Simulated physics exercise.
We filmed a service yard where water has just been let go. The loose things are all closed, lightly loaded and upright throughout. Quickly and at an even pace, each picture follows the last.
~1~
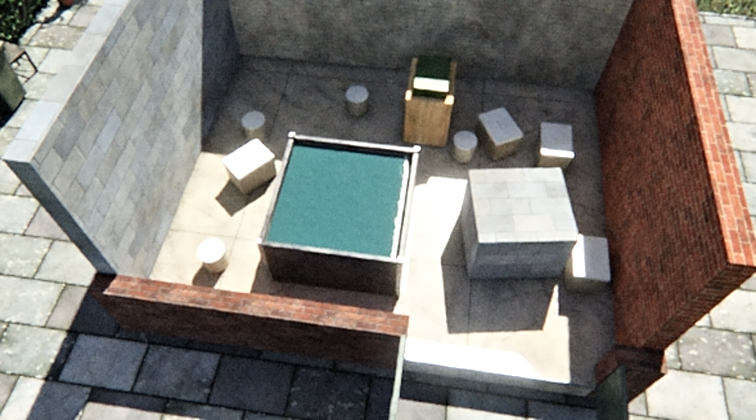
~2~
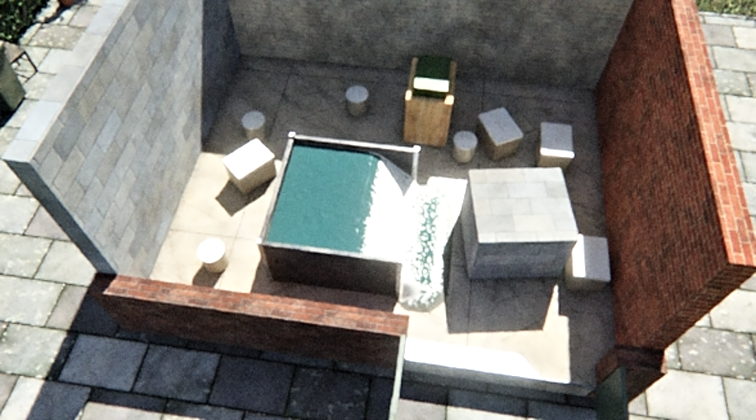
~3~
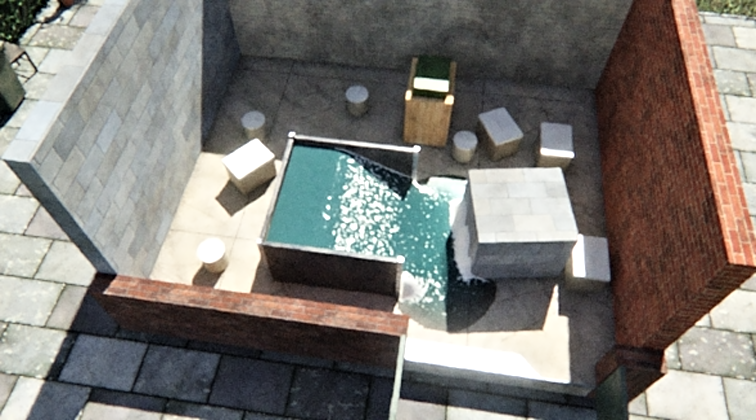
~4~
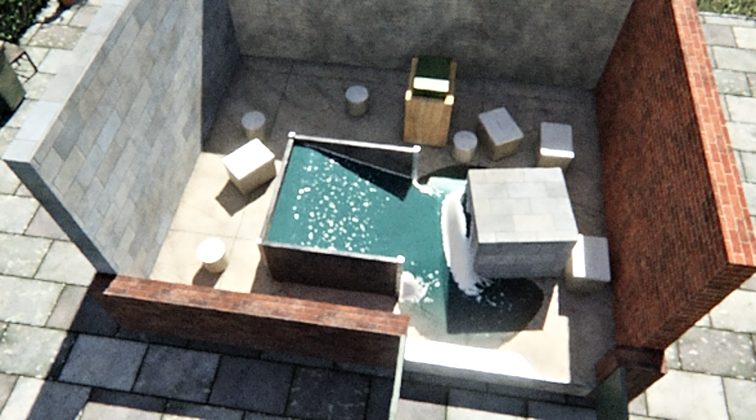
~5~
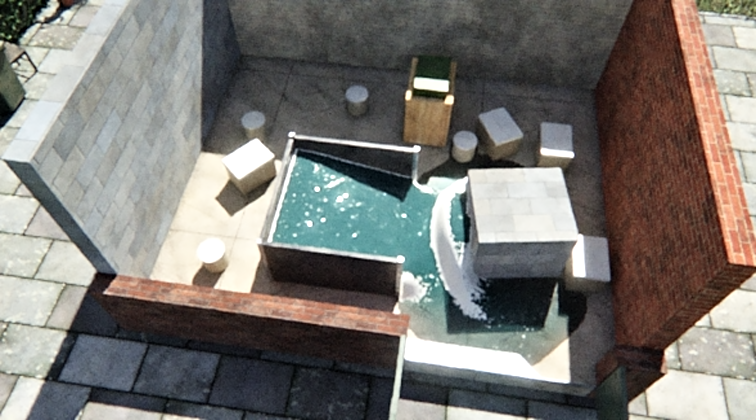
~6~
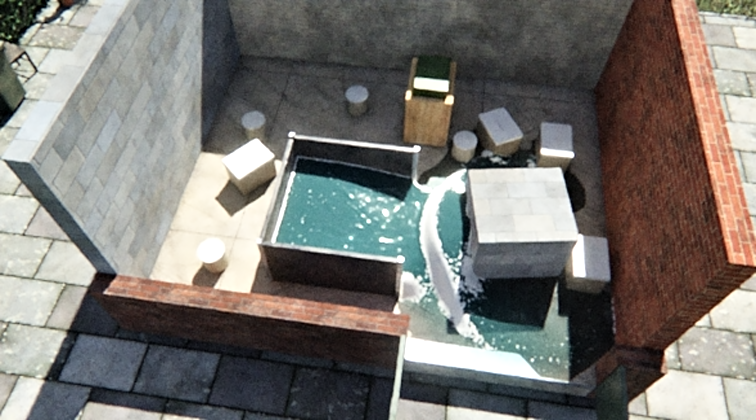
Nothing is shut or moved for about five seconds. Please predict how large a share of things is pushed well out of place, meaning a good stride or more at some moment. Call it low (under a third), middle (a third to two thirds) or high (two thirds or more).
Middle.
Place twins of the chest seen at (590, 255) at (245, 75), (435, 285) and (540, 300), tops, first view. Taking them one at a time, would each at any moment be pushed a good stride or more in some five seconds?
So, in order, the copies go nowhere much, a long way, a long way.
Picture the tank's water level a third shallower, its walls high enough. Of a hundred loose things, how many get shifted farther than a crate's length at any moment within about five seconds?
I'd put it near 40 per cent of the loose things.
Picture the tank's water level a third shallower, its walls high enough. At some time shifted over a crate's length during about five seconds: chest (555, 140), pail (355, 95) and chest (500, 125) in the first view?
In that order: Pushed that far, less than that, swept aside.
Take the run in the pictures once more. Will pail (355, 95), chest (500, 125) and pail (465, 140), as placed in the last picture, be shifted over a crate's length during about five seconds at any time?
Entry one never gets that far, entry two gets that far, entry three gets that far.
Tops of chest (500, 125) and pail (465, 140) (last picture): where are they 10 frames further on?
Roughly (559, 74) and (463, 69).
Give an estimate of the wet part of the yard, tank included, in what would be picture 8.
Estimate: About 35 %.
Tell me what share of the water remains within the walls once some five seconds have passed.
It comes to about 60 parts in a hundred.
A moment on, 0 of 8 are well off their spots; 0 afloat.
Next, 3 of 8 are well off their spots; 2 afloat.
Later, 2 of 8 are well off their spots; 3 afloat.
In the end, 2 of 8 are well off their spots, and 4 have been at some point; 3 afloat.
